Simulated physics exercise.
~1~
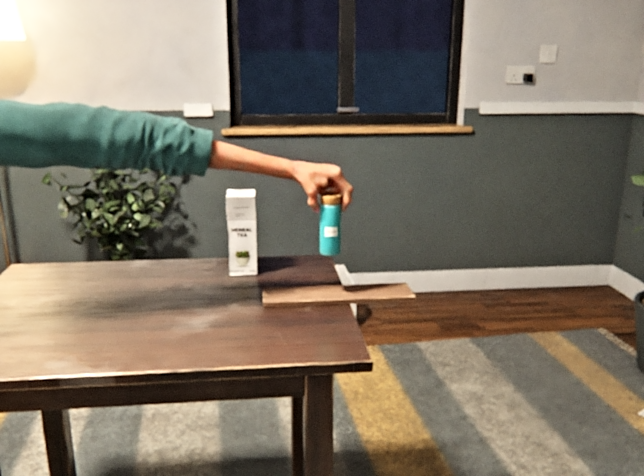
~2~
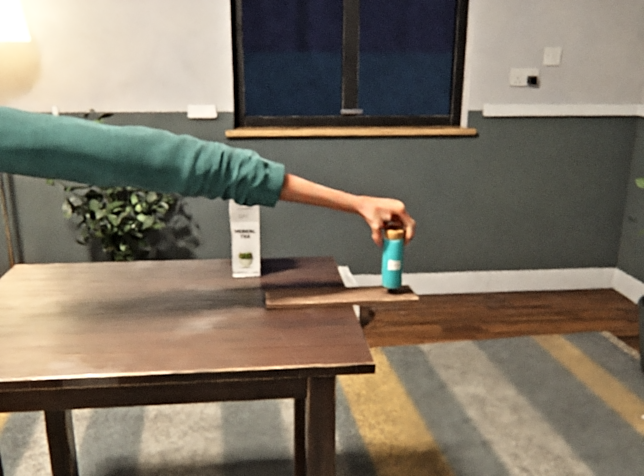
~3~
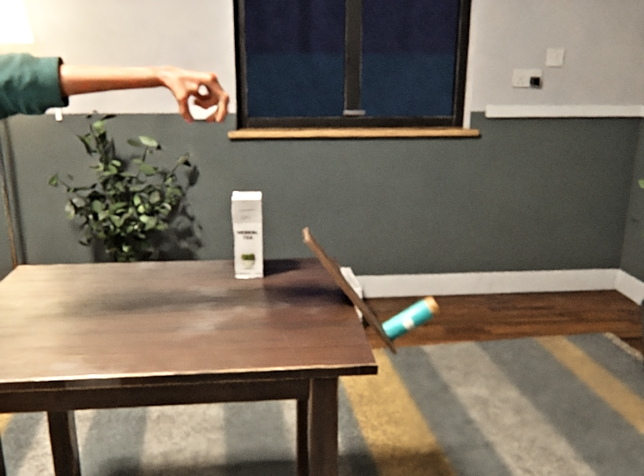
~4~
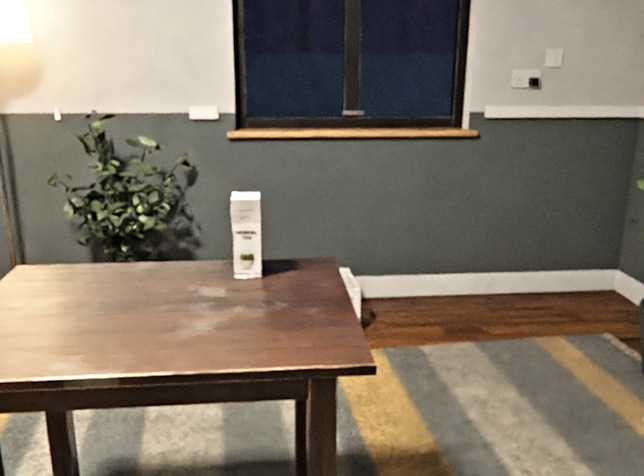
The clip shows a hand lowering a turquoise shaker onto the overhanging end of a brown board on a table, near a white carton. The hand draws back as the board tips and both drop out of view, leaving the carton standing on the table.
